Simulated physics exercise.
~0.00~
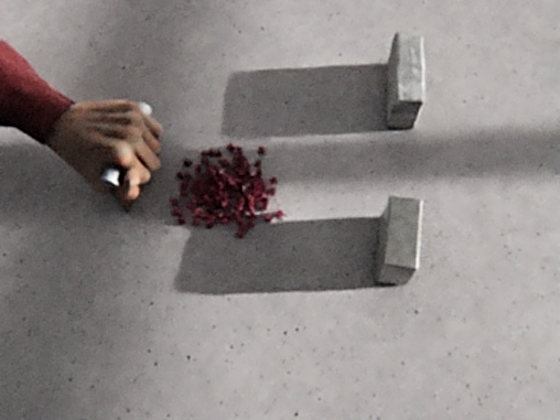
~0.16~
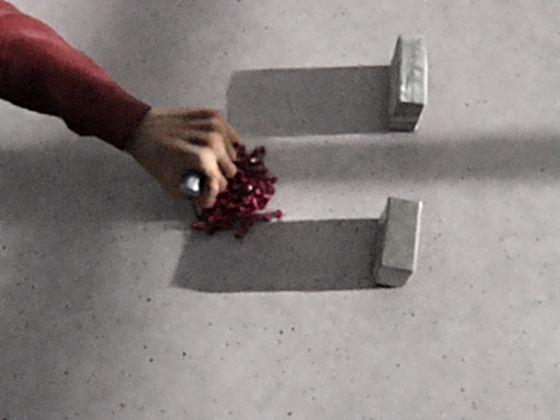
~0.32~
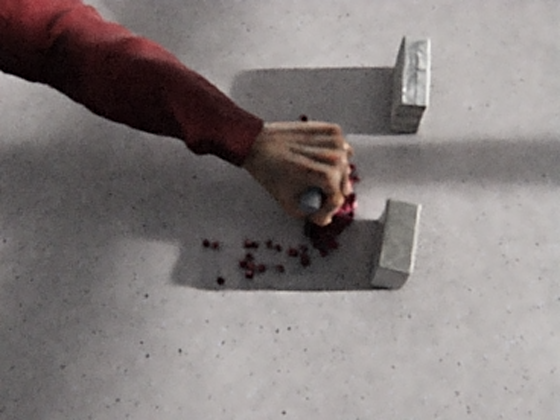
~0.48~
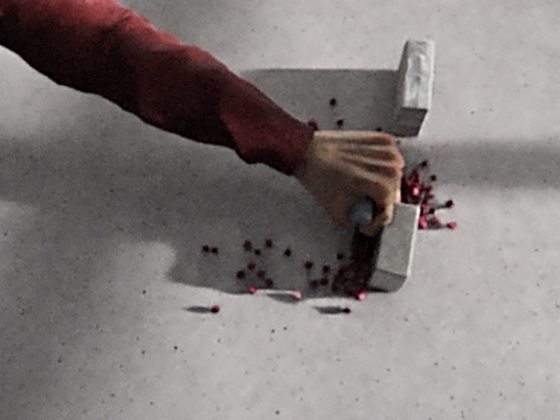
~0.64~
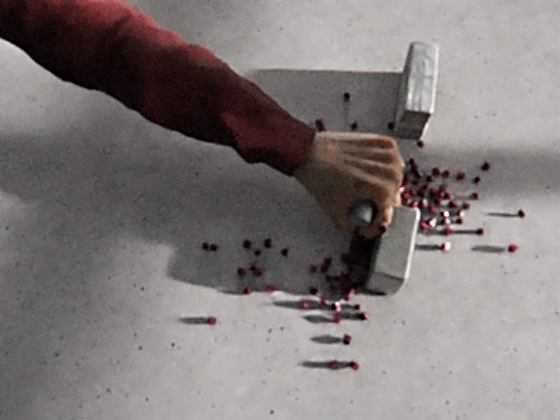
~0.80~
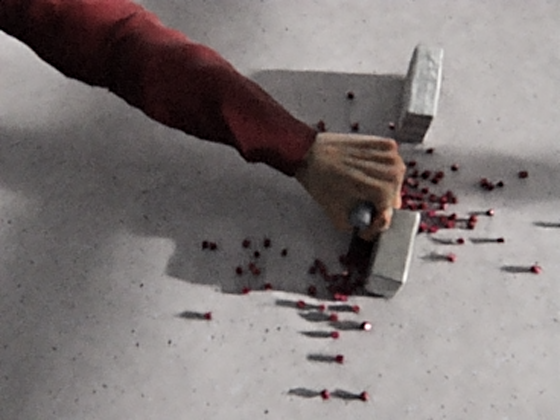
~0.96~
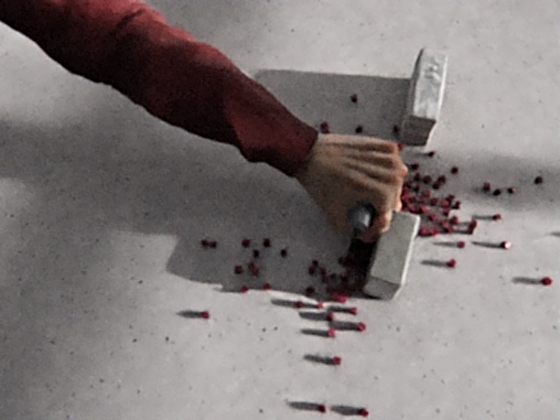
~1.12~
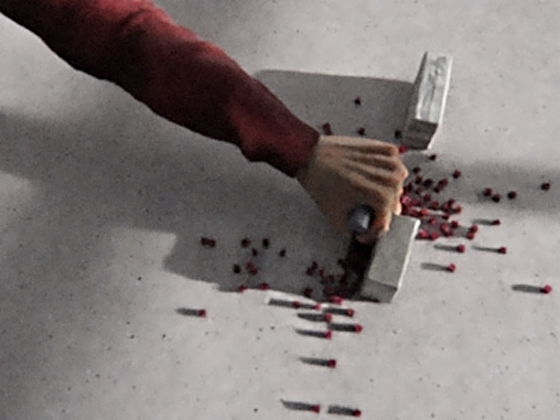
A hand pushes dark red cubes right, scattering many through and around two grey blocks.
